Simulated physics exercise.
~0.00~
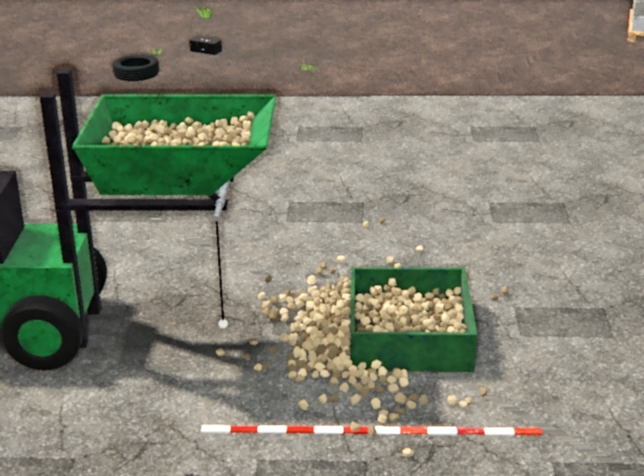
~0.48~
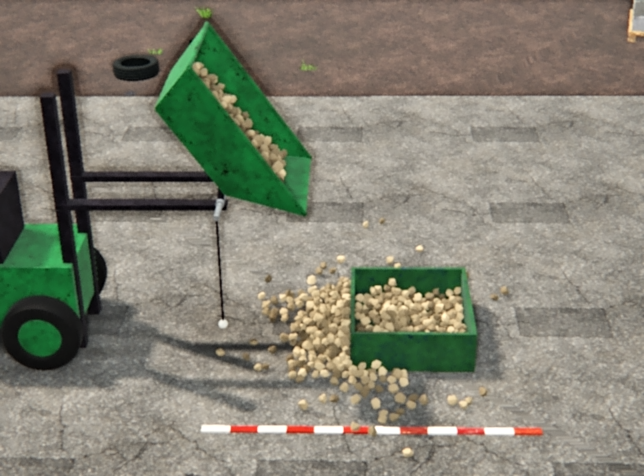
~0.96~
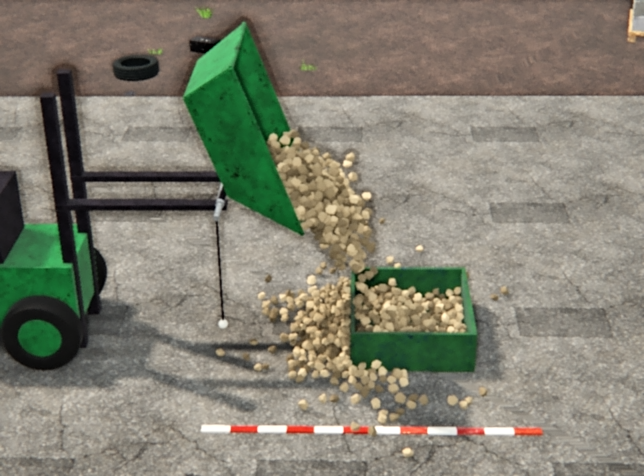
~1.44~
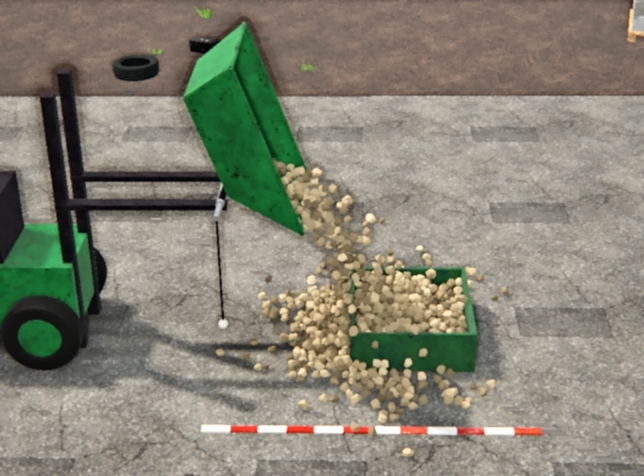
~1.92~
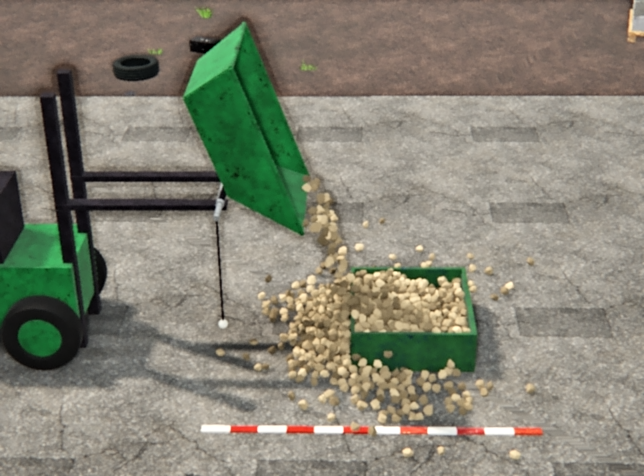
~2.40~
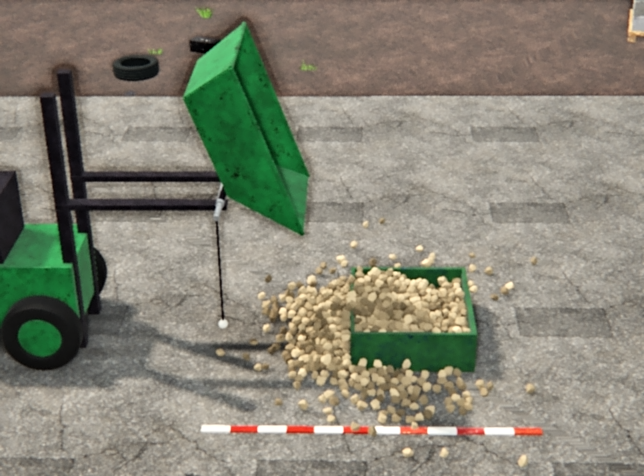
A green skip tips its stones over a bin until it is empty, some spilling around.
